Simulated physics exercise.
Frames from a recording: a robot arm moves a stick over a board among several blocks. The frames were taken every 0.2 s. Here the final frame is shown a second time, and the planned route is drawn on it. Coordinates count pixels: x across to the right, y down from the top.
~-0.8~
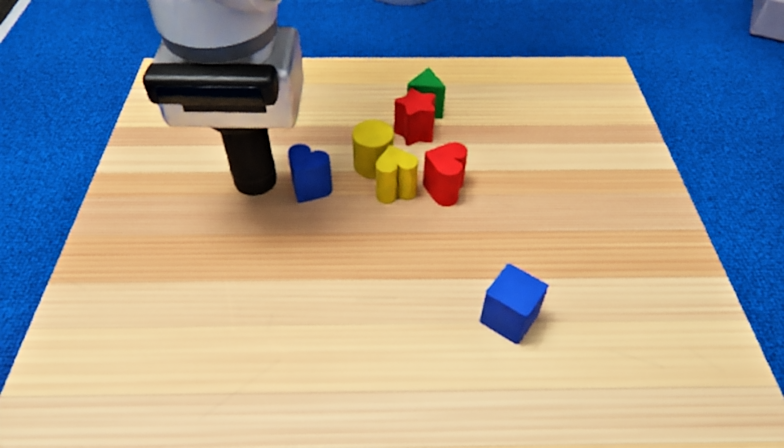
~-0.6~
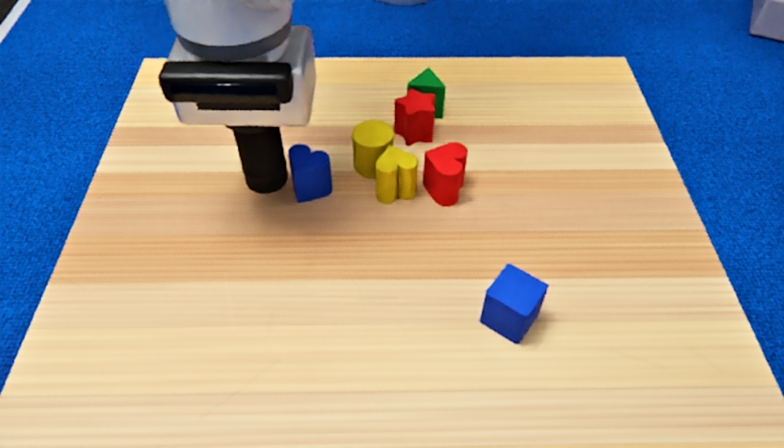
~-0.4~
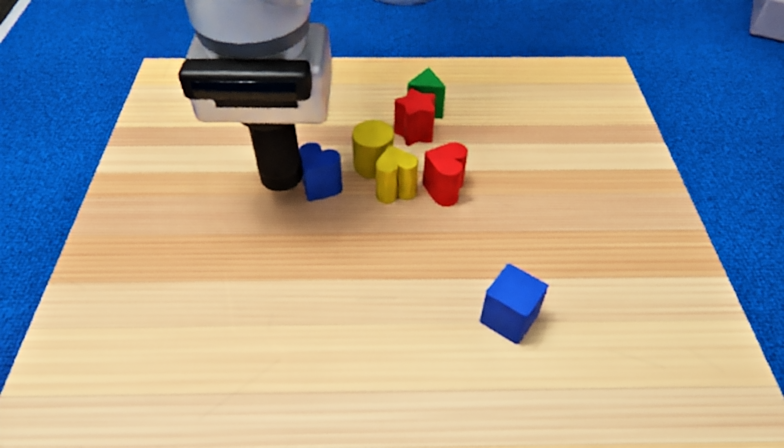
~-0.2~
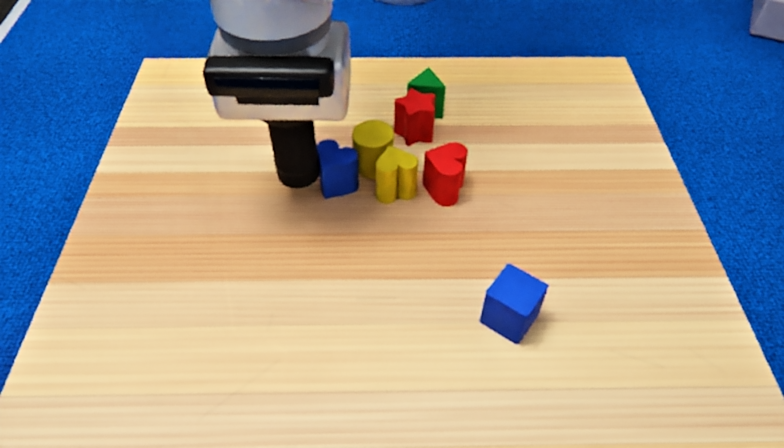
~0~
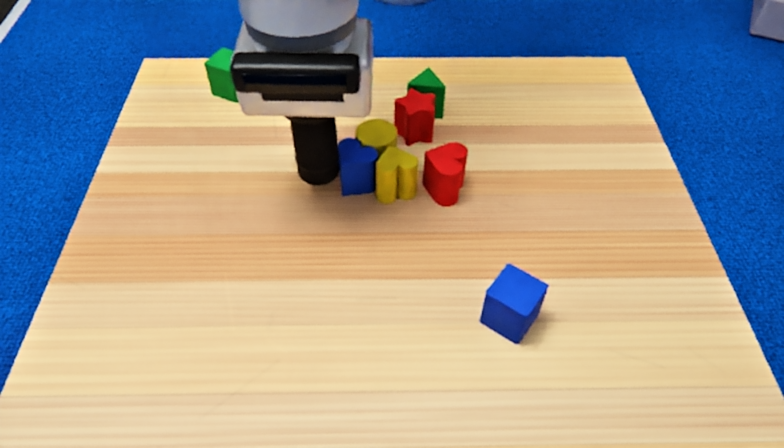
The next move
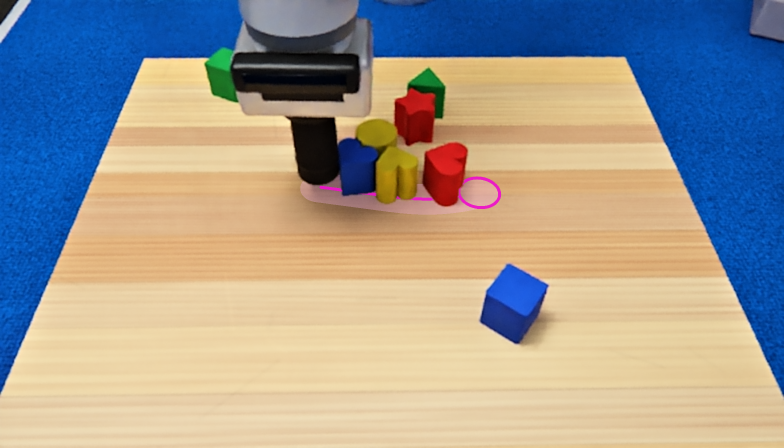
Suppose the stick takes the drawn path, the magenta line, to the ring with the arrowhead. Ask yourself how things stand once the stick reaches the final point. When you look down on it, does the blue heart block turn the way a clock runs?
My answer is no.
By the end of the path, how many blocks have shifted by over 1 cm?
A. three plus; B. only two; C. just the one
Correct choice: A.
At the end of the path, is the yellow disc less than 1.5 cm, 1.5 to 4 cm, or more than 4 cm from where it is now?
It shifts by 1.5 to 4 cm.
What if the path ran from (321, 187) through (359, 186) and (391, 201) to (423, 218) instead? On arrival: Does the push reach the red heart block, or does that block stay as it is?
The red heart block changes place.
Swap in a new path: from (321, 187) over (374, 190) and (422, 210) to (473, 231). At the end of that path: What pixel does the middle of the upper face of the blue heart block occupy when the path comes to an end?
Its top face will be centred at roughly (419, 146).
Drawn move, from (321, 187) by way of (400, 197) to (479, 192).
On the path given first. One third of the way, stick at (375, 179); blue heart block at (406, 148), turned 40° anticlockwise; yellow disc at (399, 123); yellow heart block at (426, 168), turned 20° clockwise; red heart block at (457, 157), turned 15° anticlockwise.
Two thirds of the way, stick at (429, 183); blue heart block at (437, 142), turned 70° anticlockwise; yellow disc at (400, 123); yellow heart block at (465, 181); red heart block at (472, 156), turned 40° anticlockwise.
At the end, stick at (482, 177); blue heart block at (444, 140), turned 95° anticlockwise; yellow disc at (400, 123); yellow heart block at (501, 186), turned 40° clockwise; red heart block at (513, 141), turned 80° anticlockwise.
